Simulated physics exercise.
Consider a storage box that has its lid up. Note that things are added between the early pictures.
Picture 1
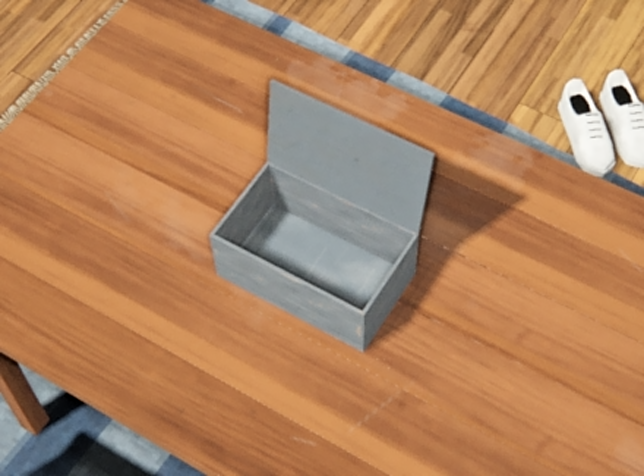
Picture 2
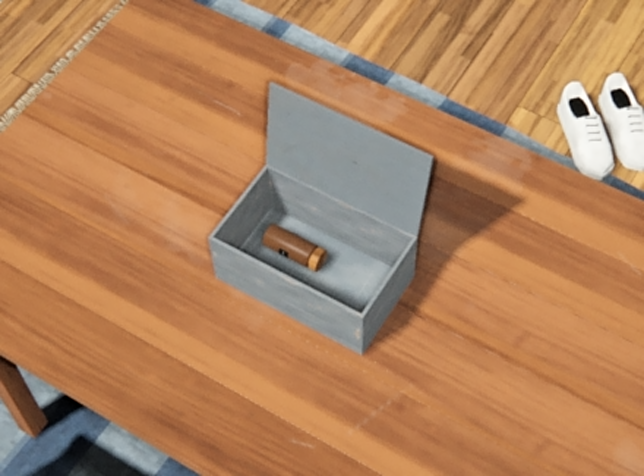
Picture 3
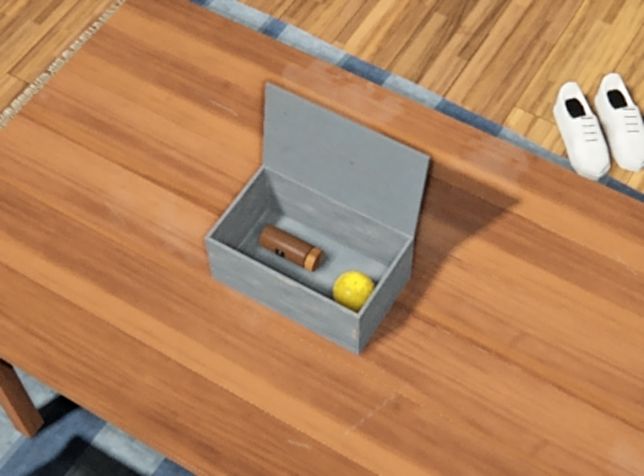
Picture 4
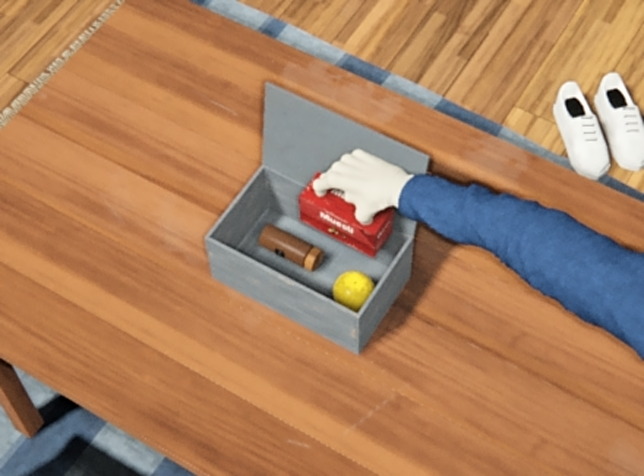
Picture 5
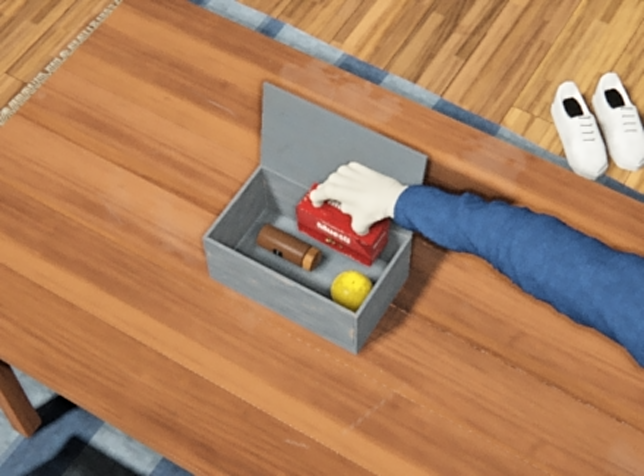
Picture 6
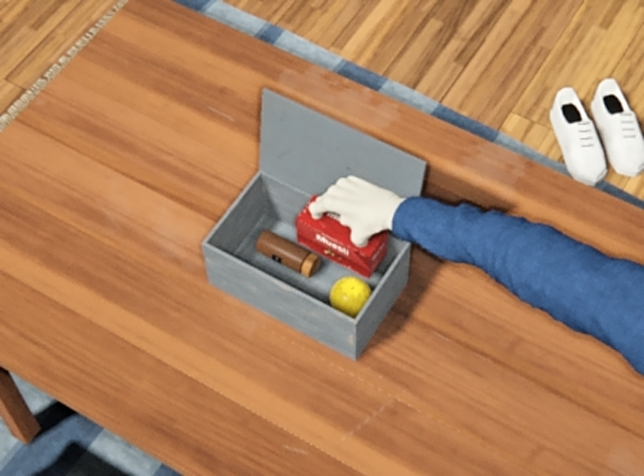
A gloved hand lowers a red carton into an open gray box beside a brown shaker and yellow ball.
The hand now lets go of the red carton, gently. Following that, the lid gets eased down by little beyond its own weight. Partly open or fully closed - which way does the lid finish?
Fully closed.
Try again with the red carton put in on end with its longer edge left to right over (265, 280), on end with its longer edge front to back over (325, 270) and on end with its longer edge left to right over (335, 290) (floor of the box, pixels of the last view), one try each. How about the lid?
Going in order, the lid is left partly open, then comes down all the way, then comes down all the way.
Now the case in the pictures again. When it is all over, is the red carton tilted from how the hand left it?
At the finish the red carton goes crooked.
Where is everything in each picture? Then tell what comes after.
In the first frame, the last thing is not in view yet.
In the second frame, the last thing is not in view yet; brown shaker (295, 248).
In the third frame, the last thing is not in view yet; brown shaker (292, 248).
In the fourth frame, coming down; red carton (346, 215); brown shaker (291, 248).
In the fifth frame, coming down; red carton (342, 225); brown shaker (289, 248).
In the sixth frame, in place under the hand; red carton (342, 237); brown shaker (288, 254).
Then, 0.40 s later than the last frame, red carton tilted by 21° near (342, 262); yellow apple moved a little.
Then, 1.40 s later than the last frame, lid 72° above the rim; red carton tilted by 21° near (339, 273); yellow apple moved a little; brown shaker moved about its own width.
Then, 1.80 s later than the last frame, lid 37° above the rim; red carton tilted by 21° near (339, 274); yellow apple moved a little; brown shaker moved about its own width.
Then, 2.10 s later than the last frame, lid 2° above the rim; red carton tilted by 21° near (338, 274); yellow apple moved a little; brown shaker moved about its own width.
When it is over, lid shut; moved from the start, brown shaker, yellow apple and red carton. End places, in pixels of the last picture, red carton near (335, 277).
